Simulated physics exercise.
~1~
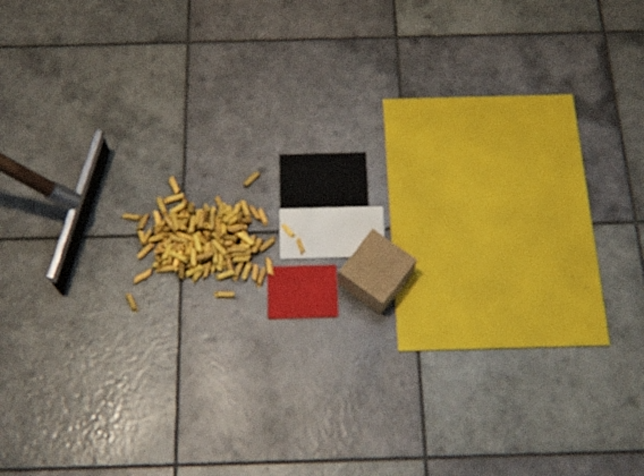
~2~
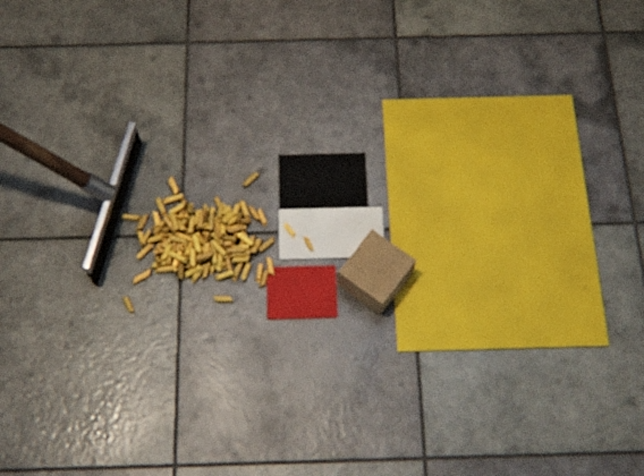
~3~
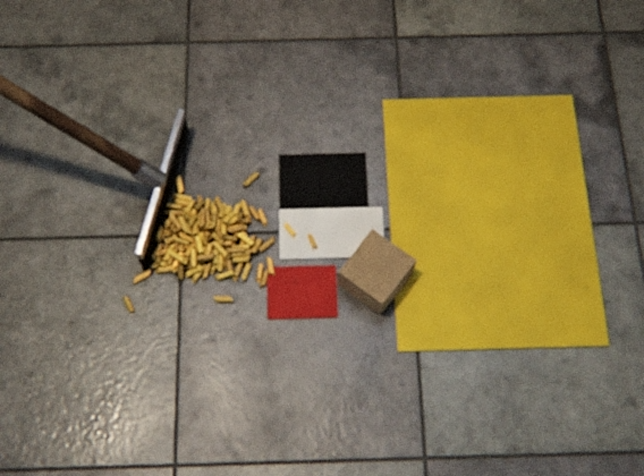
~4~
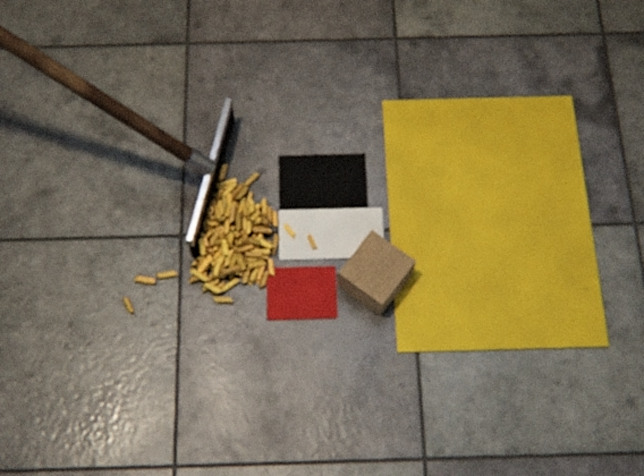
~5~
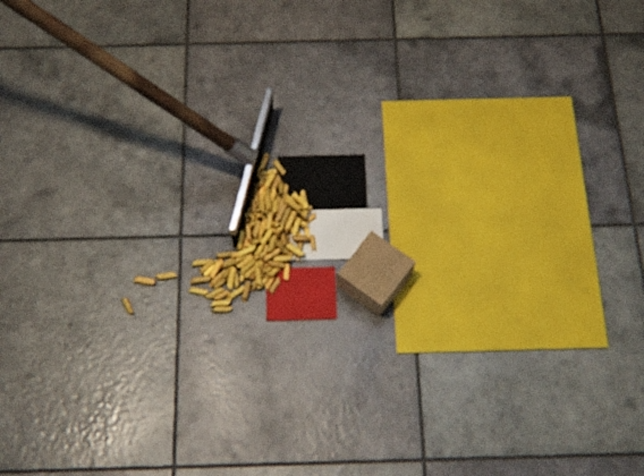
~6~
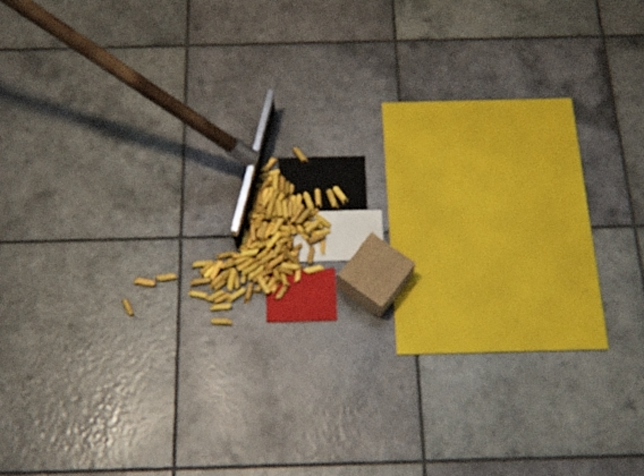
A squeegee on a wooden handle slid right across grey tiles and pushed a heap of dry pasta toward some coloured mats and a fixed block, then stopped, leaving pieces spilled partly over the black, white and red mats, with none on the yellow.
